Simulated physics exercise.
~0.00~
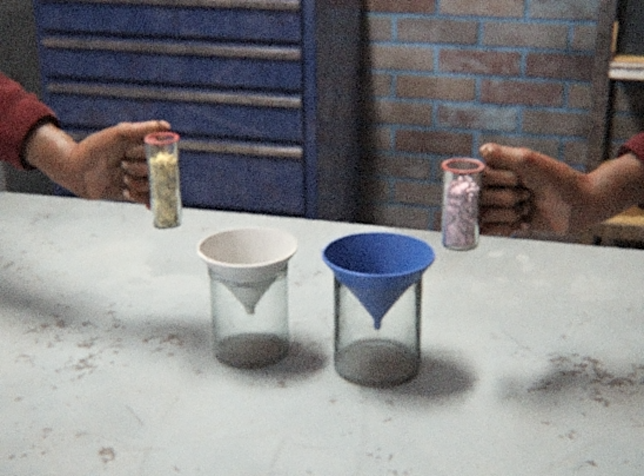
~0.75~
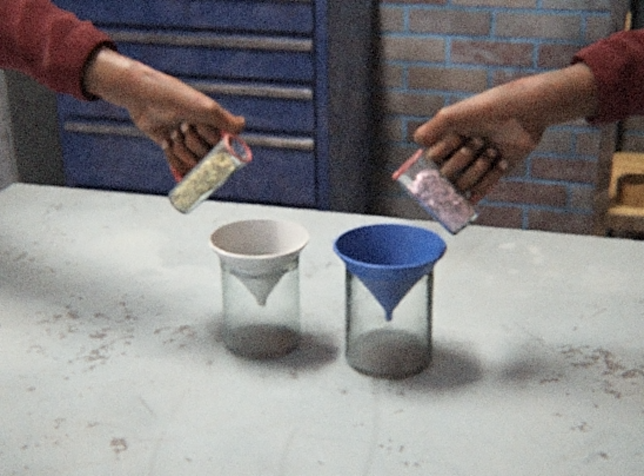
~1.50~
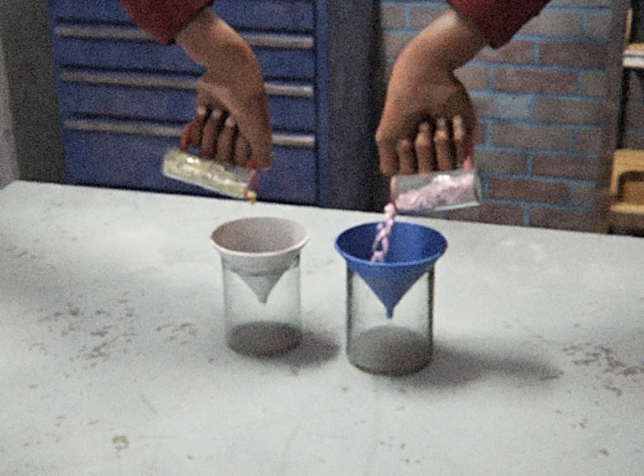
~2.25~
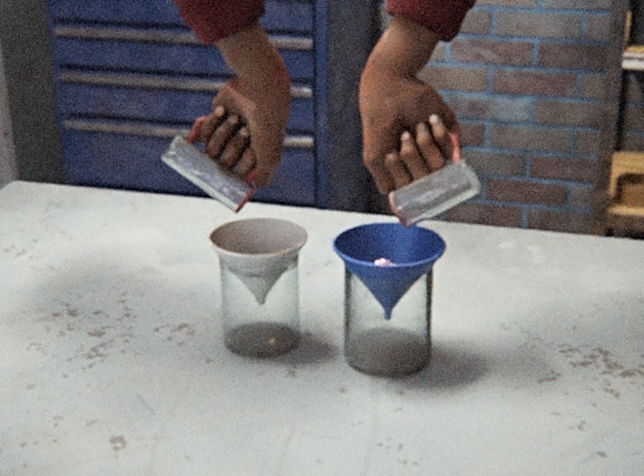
Two hands in red sleeves hold small clear cups with red rims above a worn pale table, seen from slightly above, with blue drawers and a brick wall behind. The left cup holds yellowish bits and the right one pinkish bits, and below stand two glass jars, the left with a white funnel and the right with a blue one. The hands move inward and tilt the cups over the funnels. Pink pieces stream into the blue funnel first, while the yellow ones are only starting to leave. Finally both cups are tipped down and emptied, a little pink shows in the blue funnel, and hardly anything has reached the jars.
